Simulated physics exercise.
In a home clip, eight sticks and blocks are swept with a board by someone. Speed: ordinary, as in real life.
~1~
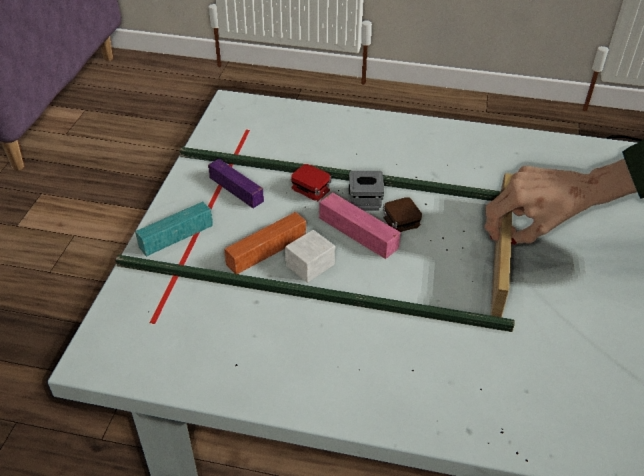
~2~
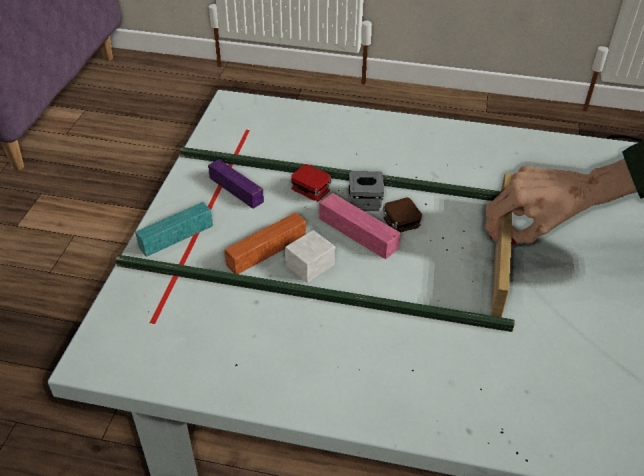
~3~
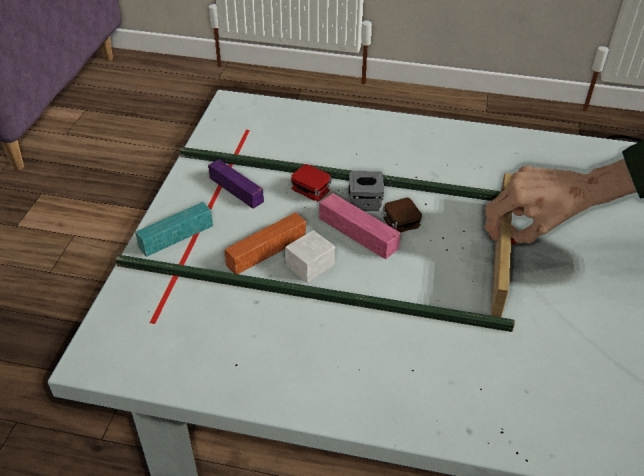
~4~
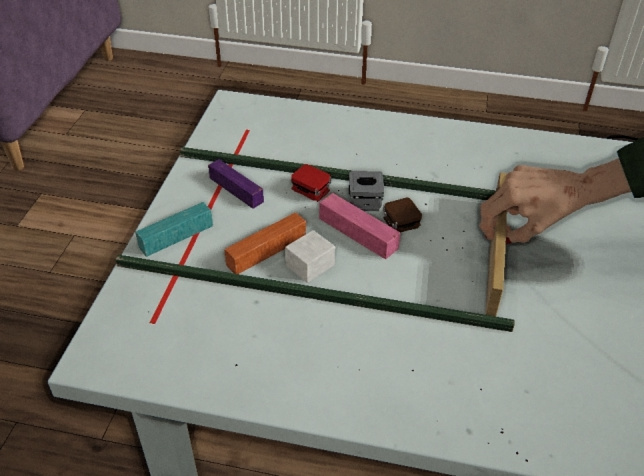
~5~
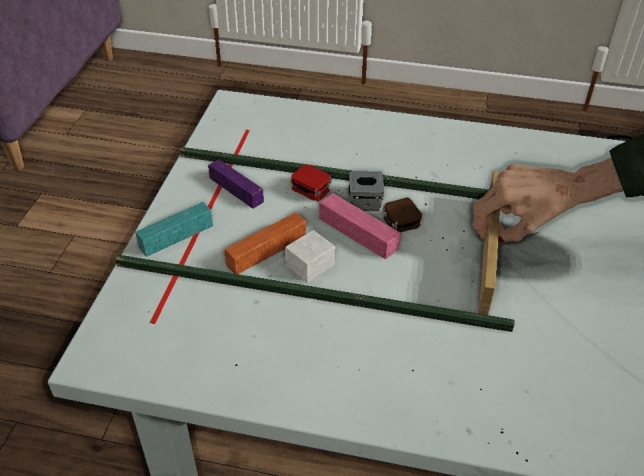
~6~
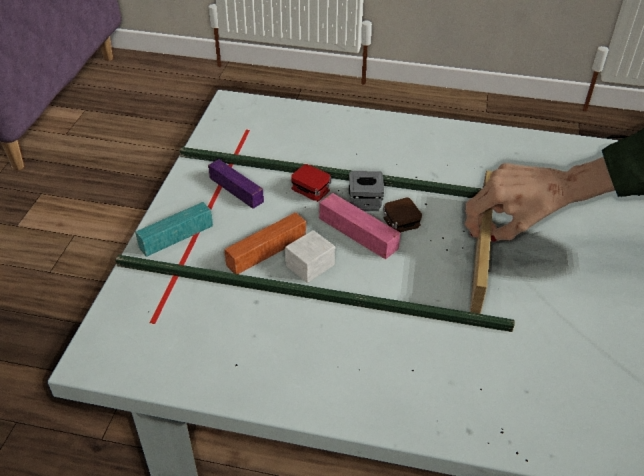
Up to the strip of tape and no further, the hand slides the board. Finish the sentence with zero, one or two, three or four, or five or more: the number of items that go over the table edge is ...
The number of items that go over the table edge is one or two.
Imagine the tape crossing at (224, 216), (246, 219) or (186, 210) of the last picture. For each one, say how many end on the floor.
So, one try after another, the floor gets 0, then 0, then 4.
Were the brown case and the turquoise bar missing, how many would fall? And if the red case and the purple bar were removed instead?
Fallen: 0 in the first try, 0 in the other.
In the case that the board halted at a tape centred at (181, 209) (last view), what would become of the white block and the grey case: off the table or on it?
Result - white block is still there, grey case is still there.
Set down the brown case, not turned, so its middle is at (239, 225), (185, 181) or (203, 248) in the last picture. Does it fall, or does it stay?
The brown case is kept; comes down; falls.
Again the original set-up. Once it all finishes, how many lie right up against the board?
At rest, 4 are in contact.
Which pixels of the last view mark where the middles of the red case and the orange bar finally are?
In the last picture the red case sits at (185, 161) while the orange bar sits at (140, 231).
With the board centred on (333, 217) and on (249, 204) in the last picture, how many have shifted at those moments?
Counts: 6 and 8.
Soon after, none off yet; turquoise bar at rest near (175, 229); purple bar at rest near (236, 184); orange bar at rest near (266, 243).
By the end, the number that fall off is one or two; fallen, purple bar and turquoise bar.
